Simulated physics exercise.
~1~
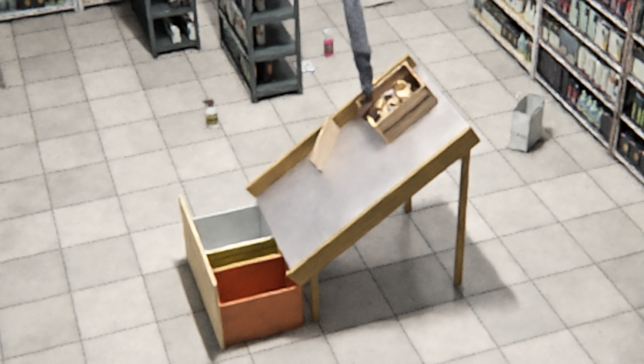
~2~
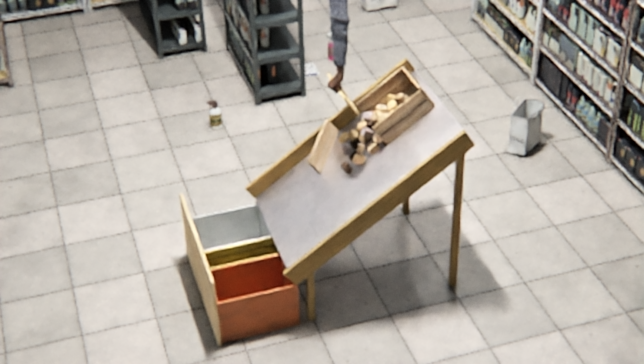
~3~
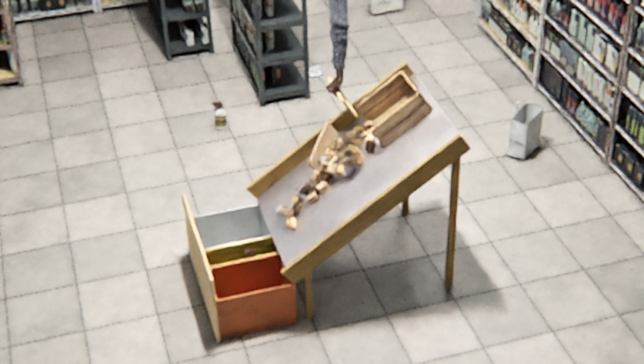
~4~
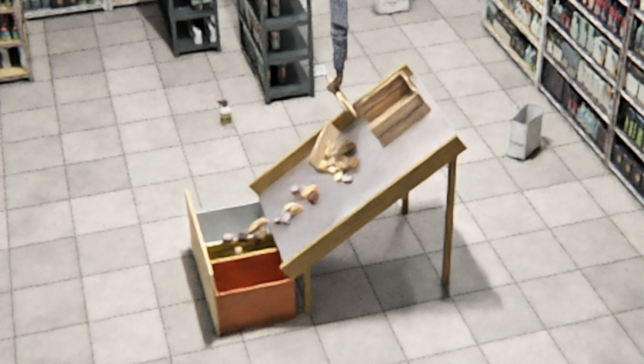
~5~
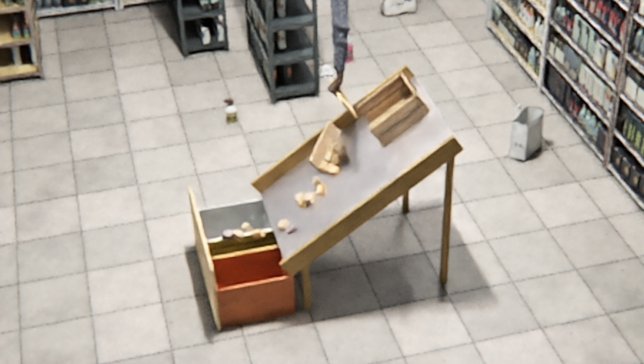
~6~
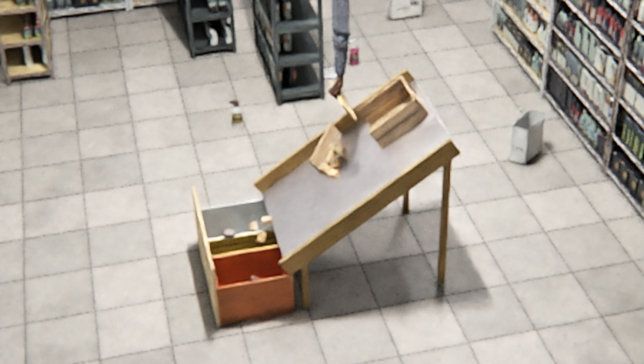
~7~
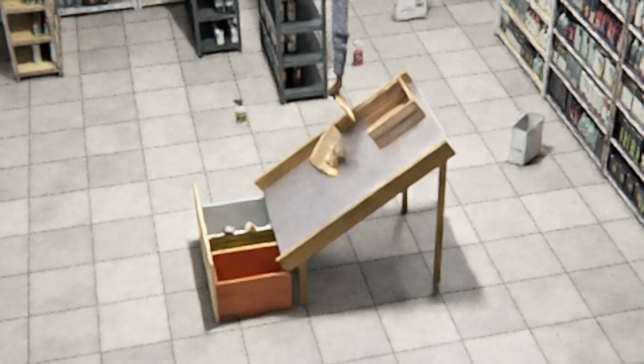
Small wooden blocks sit in a wooden pen at the top of a sloping grey table, seen from above on the pale tiled floor of a shop lined with stocked shelves. An orange tote, a yellow bin and a white tote stand side by side at the table's lower left end. A grey arm pulls the gate up and to the left, and the blocks spill down the slope past an angled board. Some tumble over the lower edge into the bins, while others bunch up behind the board. At the end, several blocks rest in the containers, a cluster stays by the board, and the pen looks nearly empty.
